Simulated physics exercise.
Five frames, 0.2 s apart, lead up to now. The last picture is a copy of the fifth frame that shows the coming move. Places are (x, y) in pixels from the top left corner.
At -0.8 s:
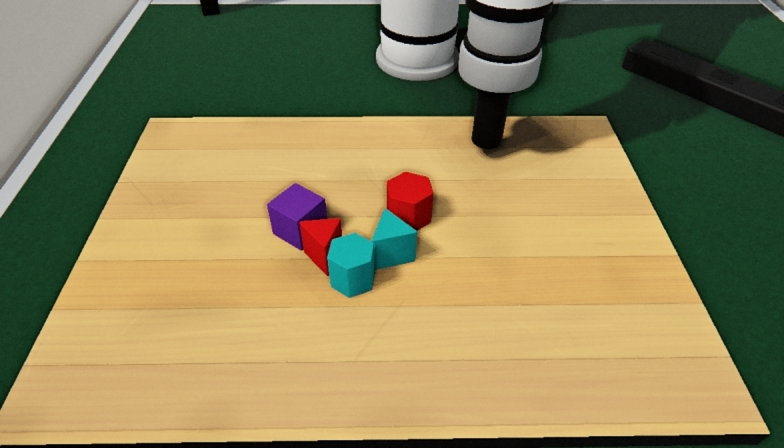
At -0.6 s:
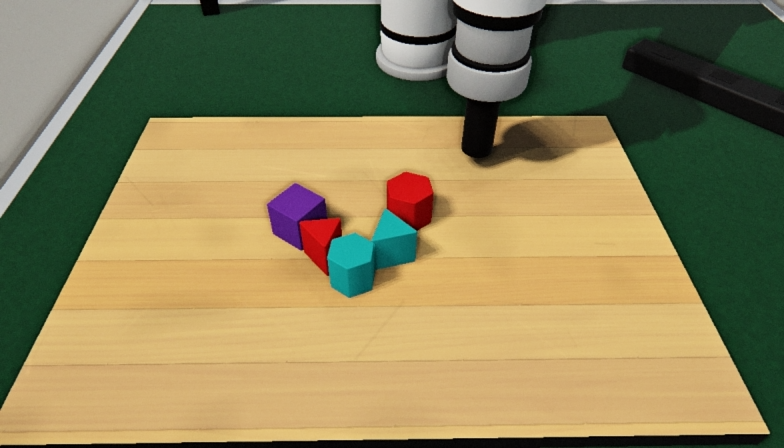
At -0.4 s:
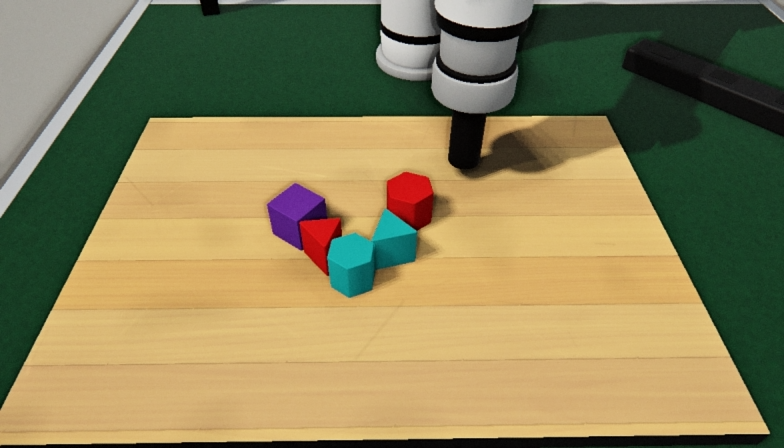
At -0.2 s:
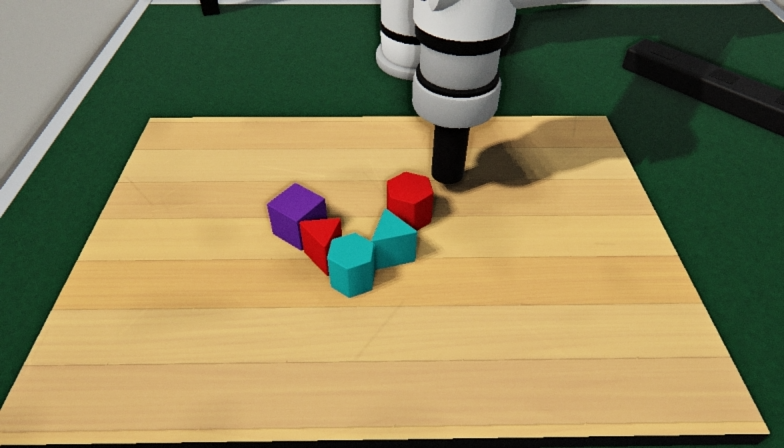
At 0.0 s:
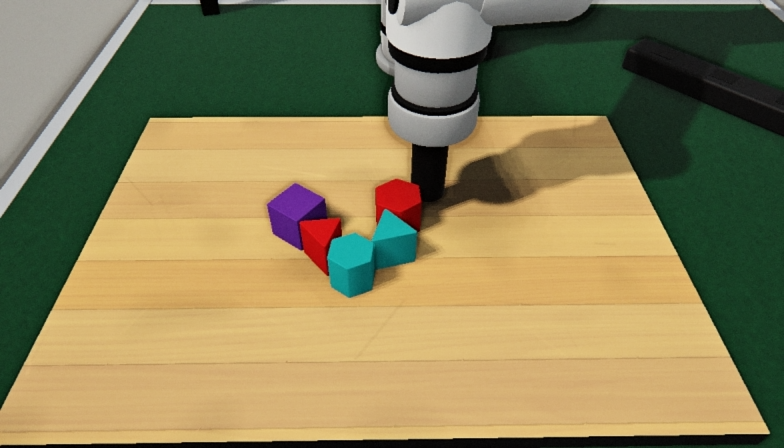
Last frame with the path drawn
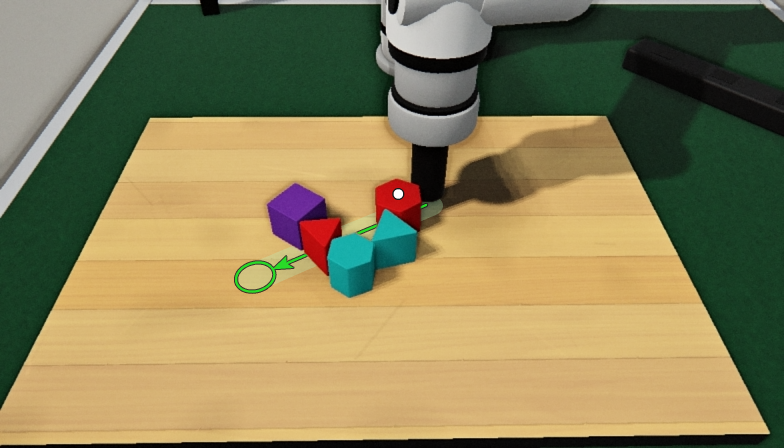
On a wooden board, a robot arm's black bar moves down and left past still blocks, nudging the red hexagon slightly left.
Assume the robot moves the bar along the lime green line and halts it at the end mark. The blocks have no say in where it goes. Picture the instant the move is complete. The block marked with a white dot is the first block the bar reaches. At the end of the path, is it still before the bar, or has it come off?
At that point it is up front.
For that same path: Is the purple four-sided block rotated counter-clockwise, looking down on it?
It seems not.
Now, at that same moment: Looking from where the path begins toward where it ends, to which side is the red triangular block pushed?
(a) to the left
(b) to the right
That would be a.
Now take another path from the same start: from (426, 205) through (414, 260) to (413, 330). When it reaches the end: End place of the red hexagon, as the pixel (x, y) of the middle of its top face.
At (376, 209).
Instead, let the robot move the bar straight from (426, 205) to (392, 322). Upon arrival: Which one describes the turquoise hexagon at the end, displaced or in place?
It is no longer where it was.
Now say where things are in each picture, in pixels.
The first picture shows lower end of the bar (487, 141), tops of blocks, purple four-sided block (296, 201), red triangular block (321, 228), turquoise triangular block (391, 226), red hexagon (410, 186).
The second picture shows bar (477, 149), blocks as before.
The third picture shows bar (464, 160), blocks as before.
The fourth picture shows bar (447, 174), blocks as before.
The fifth picture shows bar (427, 191), purple four-sided block (296, 201), red triangular block (321, 228), turquoise triangular block (391, 226), red hexagon (398, 194).
The drawn path runs from (426, 205) directly to (255, 277); the dot is on the red hexagon.
On the path given first. One third of the way, bar (373, 213); red triangular block (303, 238), turned 25° anticlockwise; turquoise triangular block (379, 234), turned 70° anticlockwise; red hexagon (340, 216), turned 15° clockwise.
Two thirds of the way, bar (315, 237); purple four-sided block (289, 200), turned 15° clockwise; red triangular block (259, 273), turned 70° anticlockwise; turquoise triangular block (379, 234), turned 70° anticlockwise; red hexagon (282, 246).
At the end, bar (252, 263); purple four-sided block (287, 200), turned 20° clockwise; red triangular block (221, 316), turned 105° anticlockwise; turquoise triangular block (379, 234), turned 70° anticlockwise; red hexagon (224, 282), turned 25° anticlockwise.
